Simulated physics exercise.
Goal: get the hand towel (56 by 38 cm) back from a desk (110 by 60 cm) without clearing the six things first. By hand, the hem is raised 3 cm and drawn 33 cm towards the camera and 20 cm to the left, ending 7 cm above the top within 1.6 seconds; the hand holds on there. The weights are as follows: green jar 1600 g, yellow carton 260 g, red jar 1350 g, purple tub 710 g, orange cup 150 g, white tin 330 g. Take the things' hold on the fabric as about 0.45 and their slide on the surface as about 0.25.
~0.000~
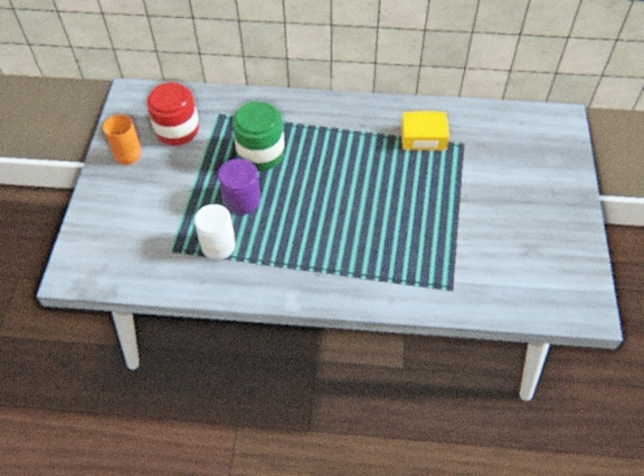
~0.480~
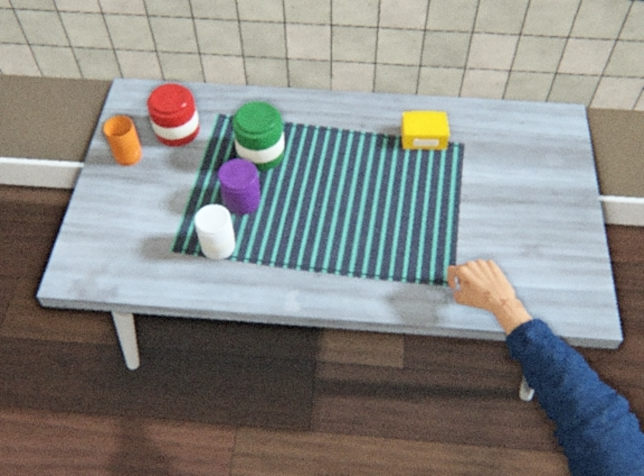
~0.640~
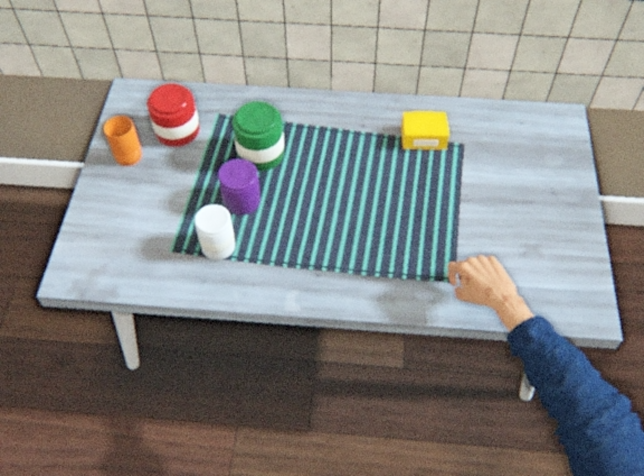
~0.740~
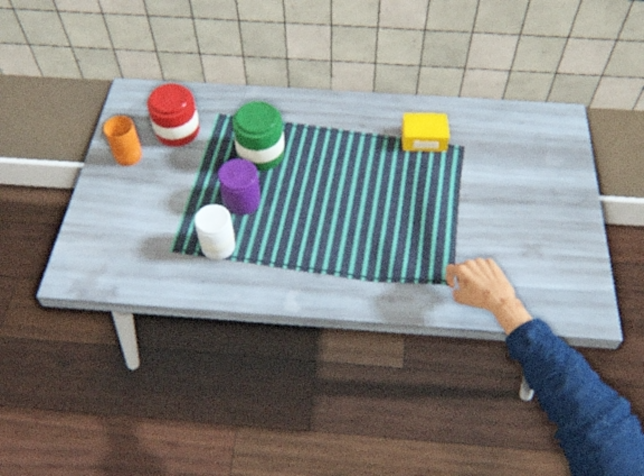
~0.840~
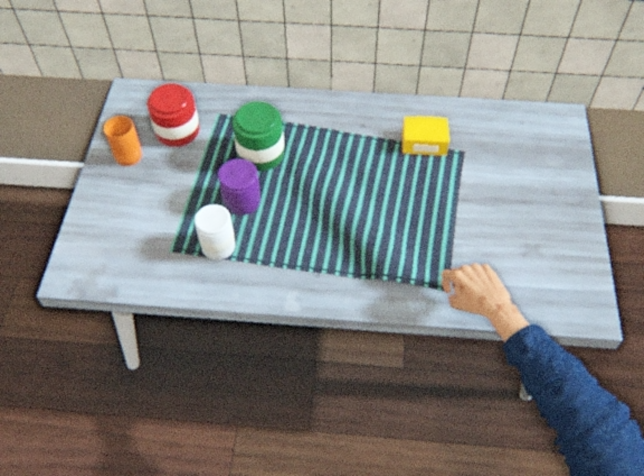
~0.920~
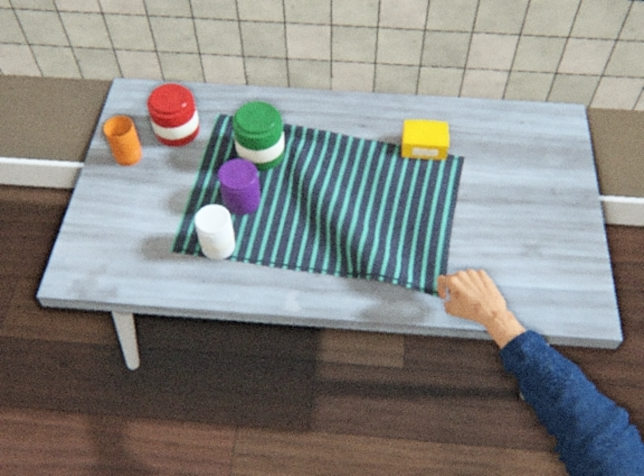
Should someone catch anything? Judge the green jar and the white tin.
One by one: Green jar: On; white tin: On.
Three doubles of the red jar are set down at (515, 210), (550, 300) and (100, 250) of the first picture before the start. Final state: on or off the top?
Going through the three spots as listed: Holds its spot, holds its spot and holds its spot.
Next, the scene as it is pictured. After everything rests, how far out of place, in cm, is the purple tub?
Purple tub 15 cm.
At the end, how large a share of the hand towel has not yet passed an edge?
Some 65 per cent of it.
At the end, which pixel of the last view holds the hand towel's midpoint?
Roughly at (319, 285) in the last picture.
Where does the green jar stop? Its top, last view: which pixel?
Roughly (306, 177).
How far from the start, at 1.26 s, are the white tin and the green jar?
The white tin is 0 cm out, the green jar 2 cm.
At 1.3 s, 100 % of the hand towel is still over the top; green jar 2 cm off its start, yellow carton 8 cm off its start, purple tub 1 cm off its start.
At 1.6 s, 90 % of the hand towel is still over the top; green jar 8 cm off its start, white tin 4 cm off its start, yellow carton 11 cm off its start.
At 1.9 s, 75 % of the hand towel is still over the top; green jar 15 cm off its start at (300, 162), white tin 5 cm off its start at (187, 229), yellow carton 11 cm off its start at (428, 163).
At 2.2 s, 65 % of the hand towel is still over the top; green jar 19 cm off its start, white tin 6 cm off its start, purple tub 12 cm off its start.
At 3.8 s, 65 % of the hand towel is still over the top; green jar 19 cm off its start at (306, 177), white tin 6 cm off its start at (186, 237), purple tub 13 cm off its start at (240, 228), yellow carton 11 cm off its start at (428, 163).
